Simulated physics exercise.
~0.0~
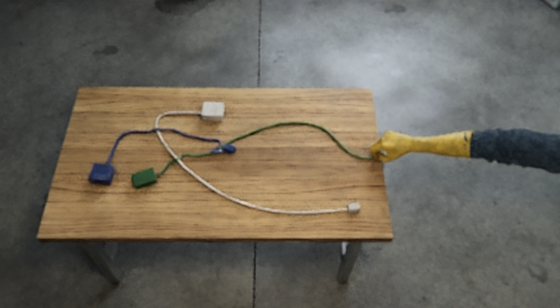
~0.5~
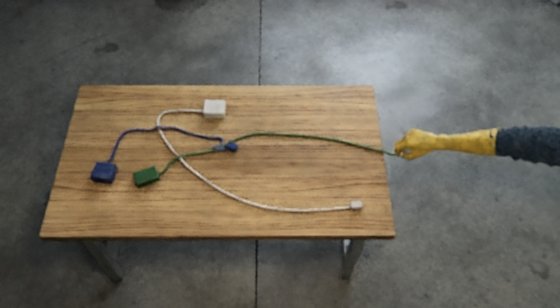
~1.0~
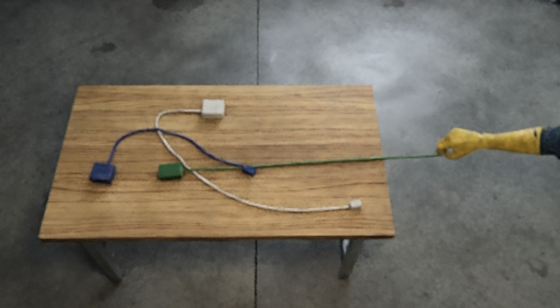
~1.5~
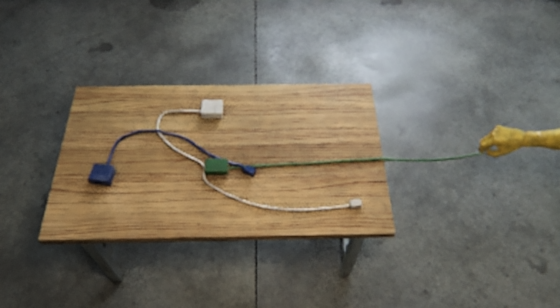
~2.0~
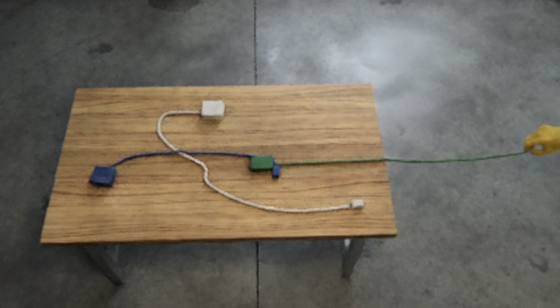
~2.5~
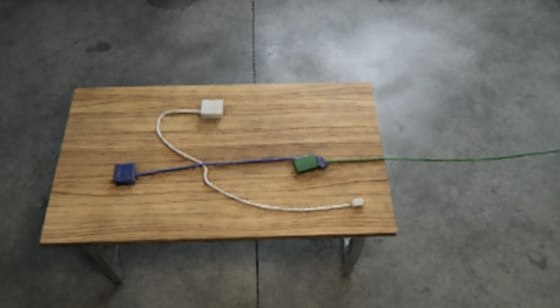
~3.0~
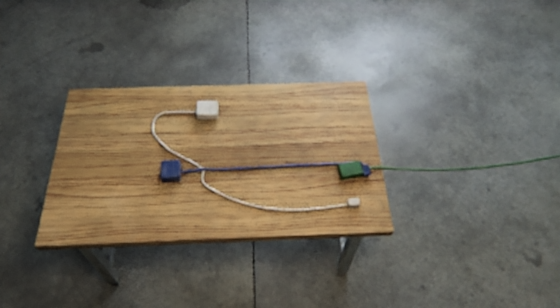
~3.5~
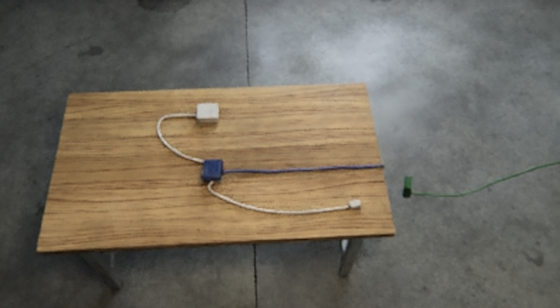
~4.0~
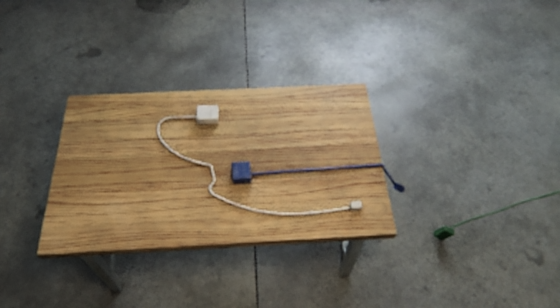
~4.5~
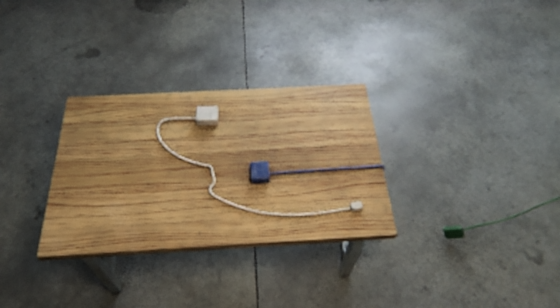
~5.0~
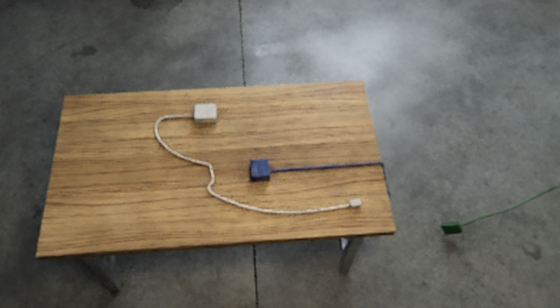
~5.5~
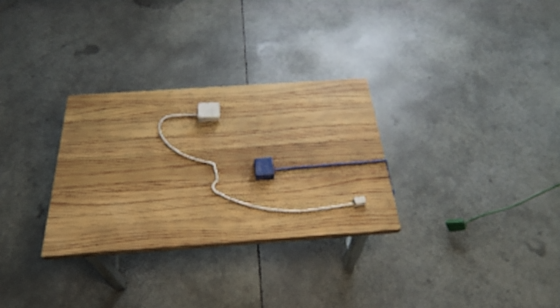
Gloved hand pulling a green cable off a table's right edge, dragging a blue cable partly over while the white one stays.
